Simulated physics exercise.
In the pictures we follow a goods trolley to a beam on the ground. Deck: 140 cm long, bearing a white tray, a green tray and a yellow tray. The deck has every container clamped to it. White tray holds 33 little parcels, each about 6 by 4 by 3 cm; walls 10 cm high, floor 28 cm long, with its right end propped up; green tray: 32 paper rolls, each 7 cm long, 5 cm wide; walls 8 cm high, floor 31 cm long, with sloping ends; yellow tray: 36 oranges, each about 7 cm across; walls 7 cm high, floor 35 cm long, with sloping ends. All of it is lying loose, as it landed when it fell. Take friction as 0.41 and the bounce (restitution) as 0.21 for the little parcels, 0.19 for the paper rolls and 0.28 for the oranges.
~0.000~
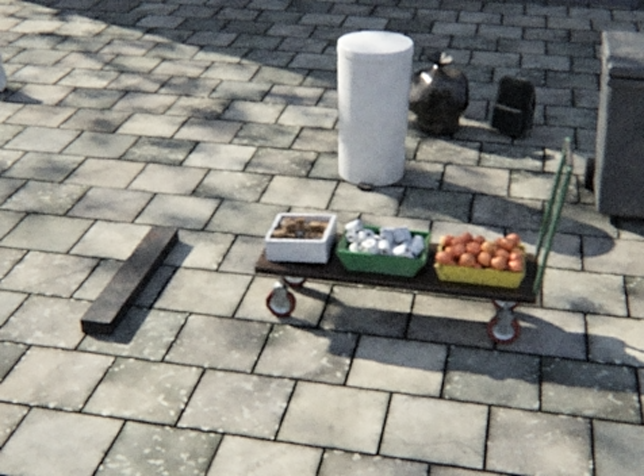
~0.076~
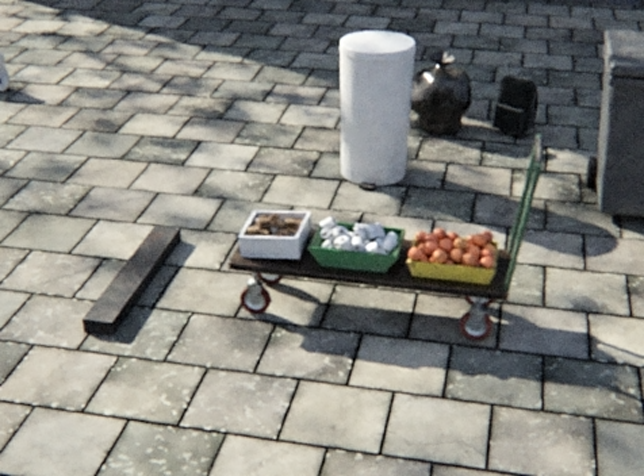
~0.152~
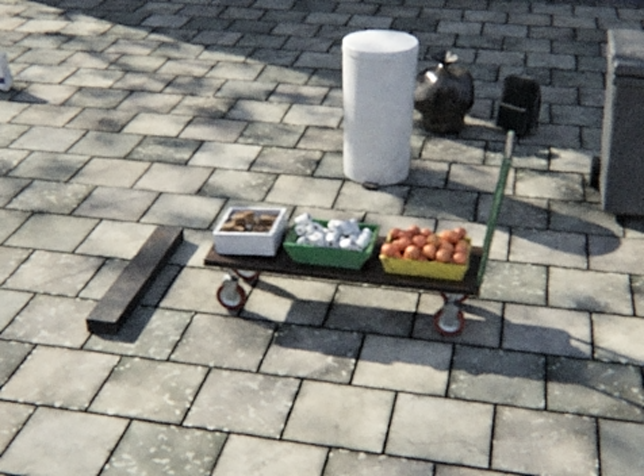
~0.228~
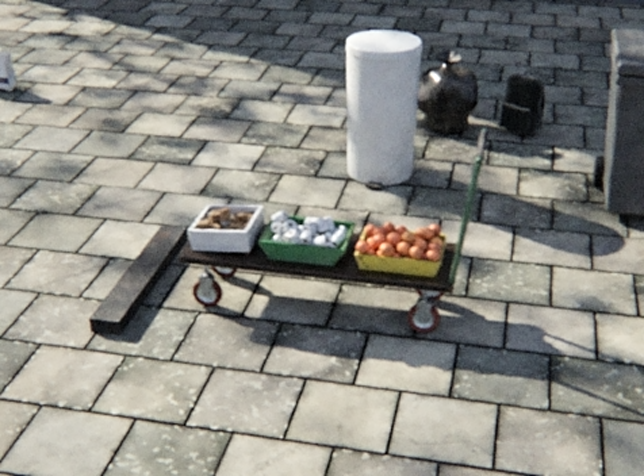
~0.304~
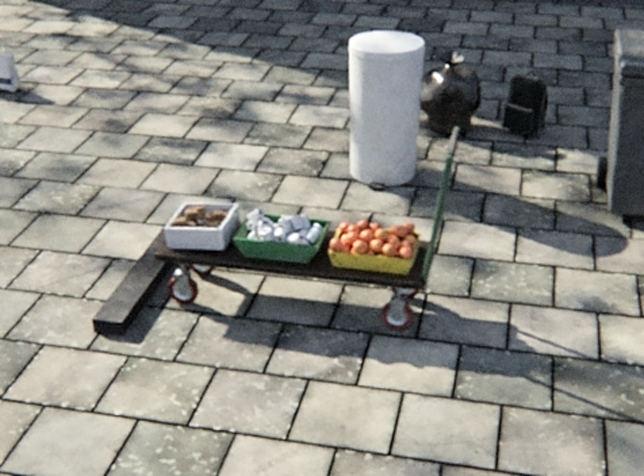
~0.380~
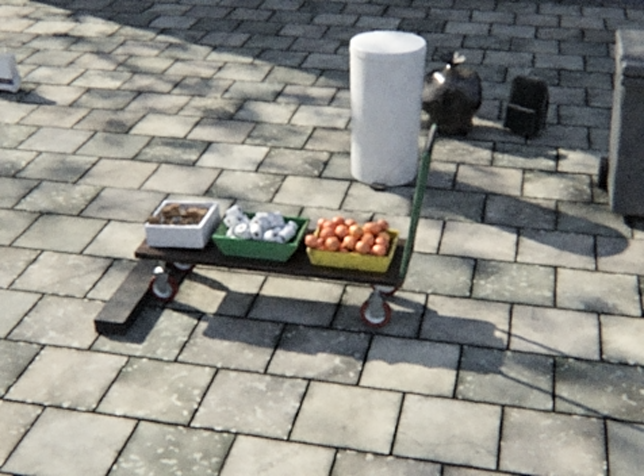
A low, dark trolley with a green handle at its right end carries three trays across sunlit grey paving, seen from above at an angle. From left to right sit a white tray of small brown items, a green one of white rolls and a yellow one of orange objects, with a white cylinder behind. The trolley rolls left to a dark beam as the camera pans slightly left.
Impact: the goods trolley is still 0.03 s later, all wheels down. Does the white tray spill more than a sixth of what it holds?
Below a sixth.
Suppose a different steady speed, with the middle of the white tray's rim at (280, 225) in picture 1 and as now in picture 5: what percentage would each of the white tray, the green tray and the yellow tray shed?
Result - white tray: 10 per cent; green tray: 10 per cent; yellow tray: 20 per cent.
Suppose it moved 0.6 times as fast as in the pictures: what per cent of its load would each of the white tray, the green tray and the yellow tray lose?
White tray 10, green tray 0, yellow tray 10 per cent.
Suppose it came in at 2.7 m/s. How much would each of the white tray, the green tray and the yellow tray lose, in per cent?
White tray 10 %, green tray 30 %, yellow tray 50 %.
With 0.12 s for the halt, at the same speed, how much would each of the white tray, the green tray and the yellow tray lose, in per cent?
That way you'd get white tray at 10, green tray at 10, and yellow tray at 20 percent.
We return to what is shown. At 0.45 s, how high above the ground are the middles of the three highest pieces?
I'd put it close to 50 cm.
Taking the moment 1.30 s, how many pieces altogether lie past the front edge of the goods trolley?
I count about 2 pieces out front at that moment.
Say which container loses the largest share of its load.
That would be the yellow tray.
After 0.45 s, white tray 33 in, 0 out, green tray 32 in, 0 out and yellow tray 33 in, 3 out.
After 0.57 s, white tray 31 in, 2 out, green tray 27 in, 5 out and yellow tray 25 in, 11 out.
After 0.80 s, white tray 31 in, 2 out, green tray 25 in, 7 out and yellow tray 24 in, 12 out.
Final count (at 1.30 s), white tray 31 in, 2 out, green tray 25 in, 7 out and yellow tray 24 in, 12 out. Asked share, 2 of 33, 6 per cent.
